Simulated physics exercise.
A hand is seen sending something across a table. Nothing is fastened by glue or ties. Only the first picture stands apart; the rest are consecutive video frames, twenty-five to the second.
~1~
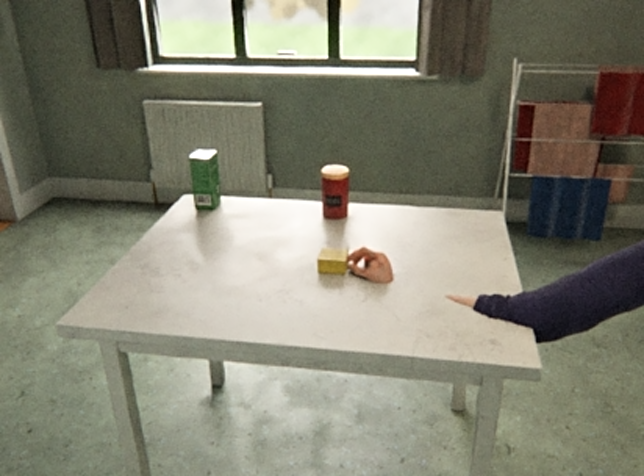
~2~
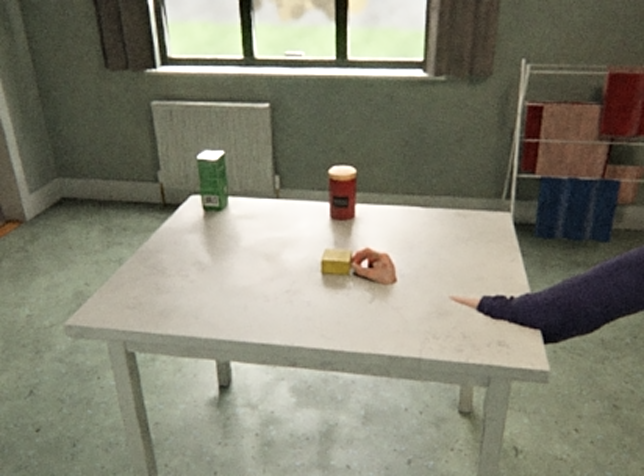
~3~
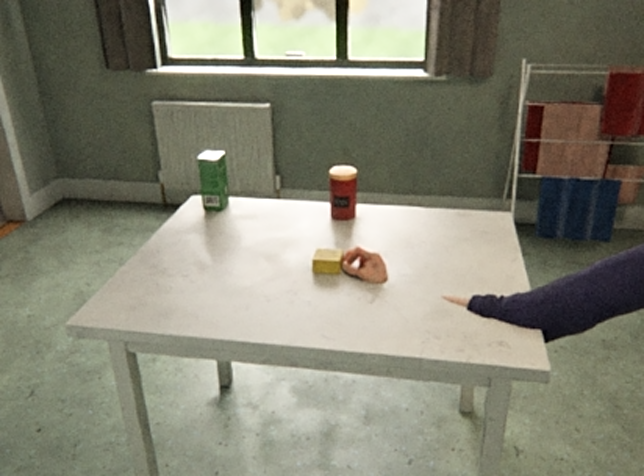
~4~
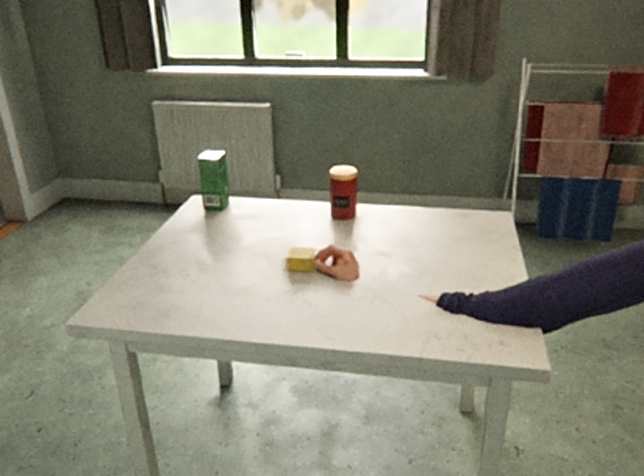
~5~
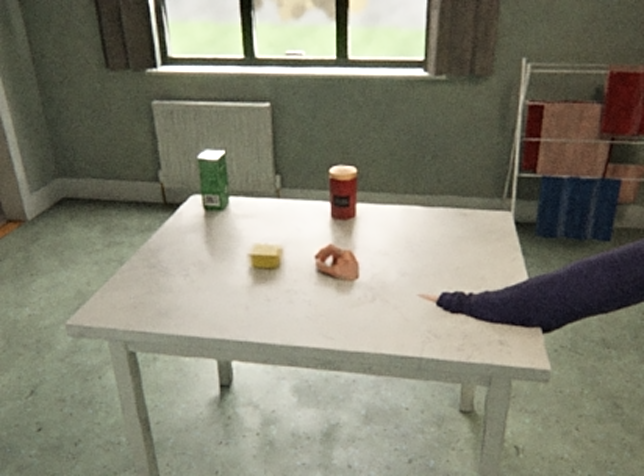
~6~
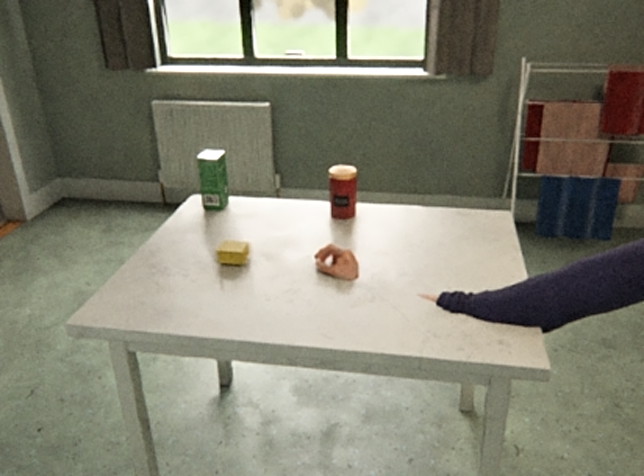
Yellow block sliding left across a white table, pushed by a hand that then stays still as the block moves away.
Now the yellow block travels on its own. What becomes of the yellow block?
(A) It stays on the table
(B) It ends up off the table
It ends up off the table.
Then, 0.10 s on from there, yellow block shifted well along near (162, 249).
Then, 0.30 s on from there, yellow block now off the table.
Then, 0.40 s on from there, things are still on the move.
Then, 0.50 s on from there, as before.
In the end, off the table, yellow block.
